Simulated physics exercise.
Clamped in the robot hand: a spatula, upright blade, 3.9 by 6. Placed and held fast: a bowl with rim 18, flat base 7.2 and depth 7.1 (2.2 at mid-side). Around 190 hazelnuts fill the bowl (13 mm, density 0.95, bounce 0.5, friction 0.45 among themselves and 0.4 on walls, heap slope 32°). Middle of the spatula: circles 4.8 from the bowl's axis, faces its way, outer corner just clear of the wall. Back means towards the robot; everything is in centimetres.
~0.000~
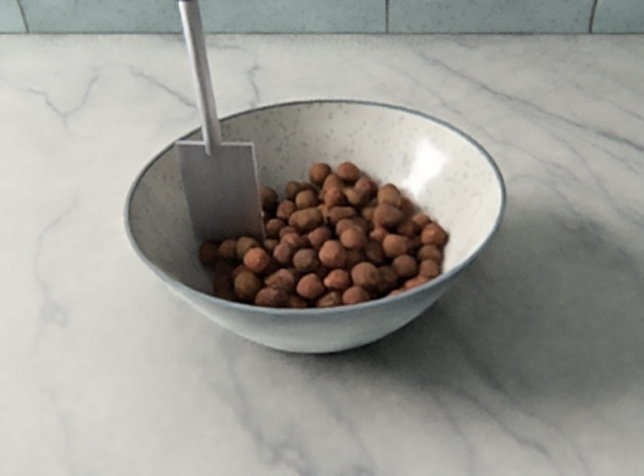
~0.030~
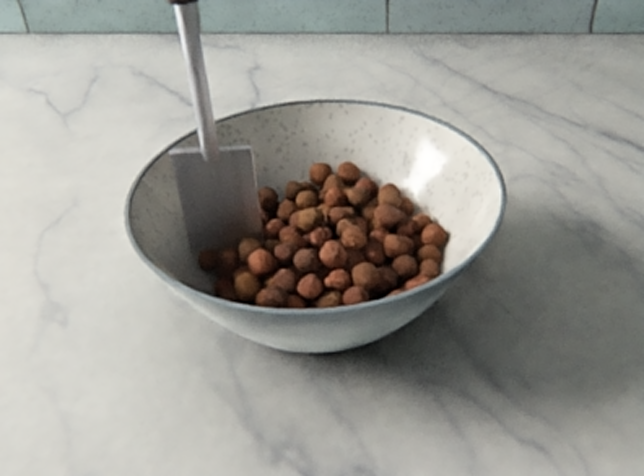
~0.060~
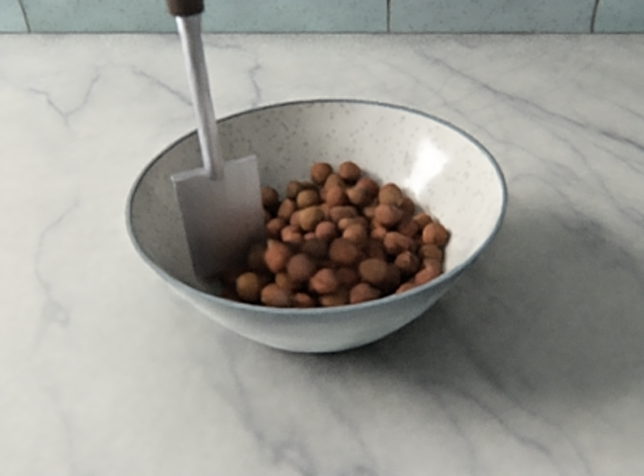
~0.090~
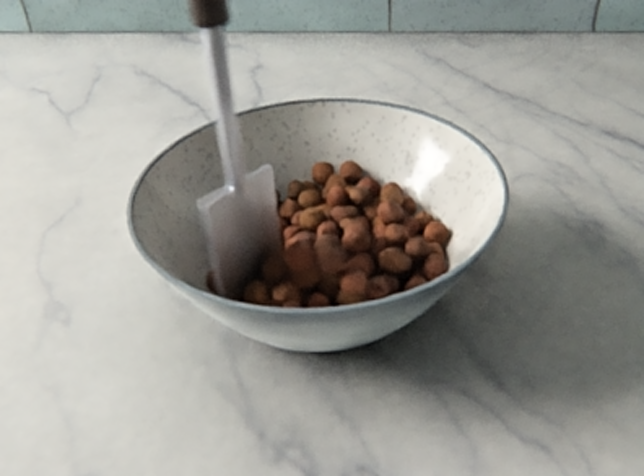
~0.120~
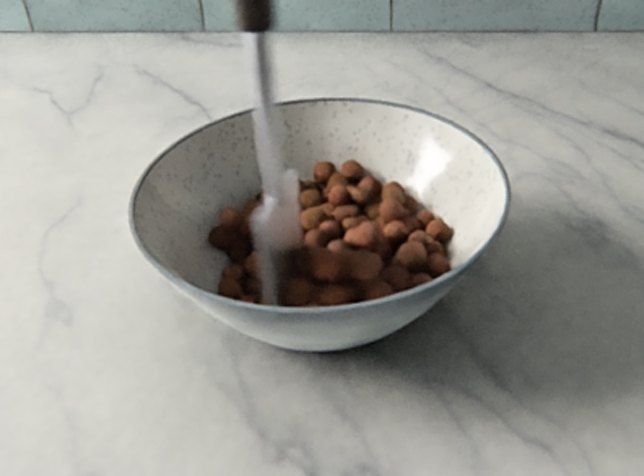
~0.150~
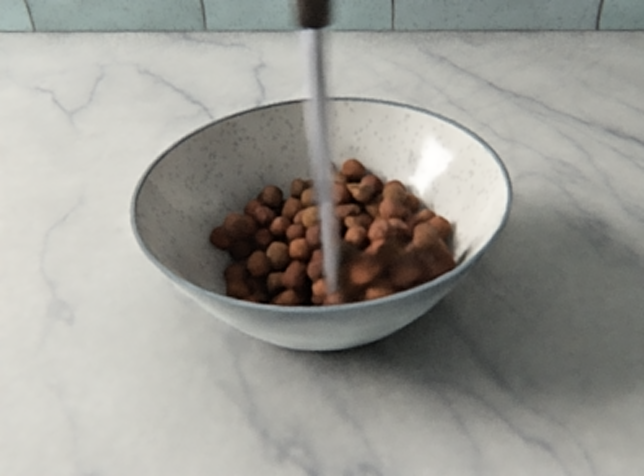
A grey spatula with a dark handle, upright at the left of a bowl, sinks slightly, then sweeps along the near side towards the right, turning edge-on and pushing the nuts in its path. The brown, round nuts lie heaped in a speckled white bowl with a blue-grey rim. A steady camera looks down at a grey-veined white marble counter with pale blue-green tiles behind.
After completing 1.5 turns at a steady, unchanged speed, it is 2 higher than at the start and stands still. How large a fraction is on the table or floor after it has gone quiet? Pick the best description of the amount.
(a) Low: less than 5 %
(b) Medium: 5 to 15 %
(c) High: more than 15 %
Answer: B.
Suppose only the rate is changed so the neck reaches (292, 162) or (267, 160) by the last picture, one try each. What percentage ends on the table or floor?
It comes to close to 5 per cent and close to 0 per cent.
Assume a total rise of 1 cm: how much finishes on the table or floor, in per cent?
That works out to some 10 per cent.
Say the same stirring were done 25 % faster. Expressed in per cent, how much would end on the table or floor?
In that case some 10 per cent.
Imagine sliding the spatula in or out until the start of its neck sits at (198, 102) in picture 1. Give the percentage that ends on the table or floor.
Roughly 0 per cent.
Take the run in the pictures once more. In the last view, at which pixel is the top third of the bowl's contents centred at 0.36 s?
I'd point to somewhere close to (317, 197).
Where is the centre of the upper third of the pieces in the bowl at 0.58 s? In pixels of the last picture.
Centre estimate: (307, 231).
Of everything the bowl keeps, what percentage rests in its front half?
It comes to near 45 percent.
After 0.36 s, 271° round, highest piece 9 above the table; 183 in the bowl, 2 on the table or floor, 8 in flight or on the tool.
After 0.58 s, 80° round, highest piece 8 above the table; 180 in the bowl, 12 on the table or floor, 1 in flight or on the tool.
After 0.88 s, 180° round, highest piece 5 above the table; 179 in the bowl, 14 on the table or floor.
After 1.58 s, 180° round, highest piece 5 above the table; 179 in the bowl, 14 on the table or floor.
At rest, 179 in the bowl, 14 on the table or floor. That is 7 % on the table or floor.
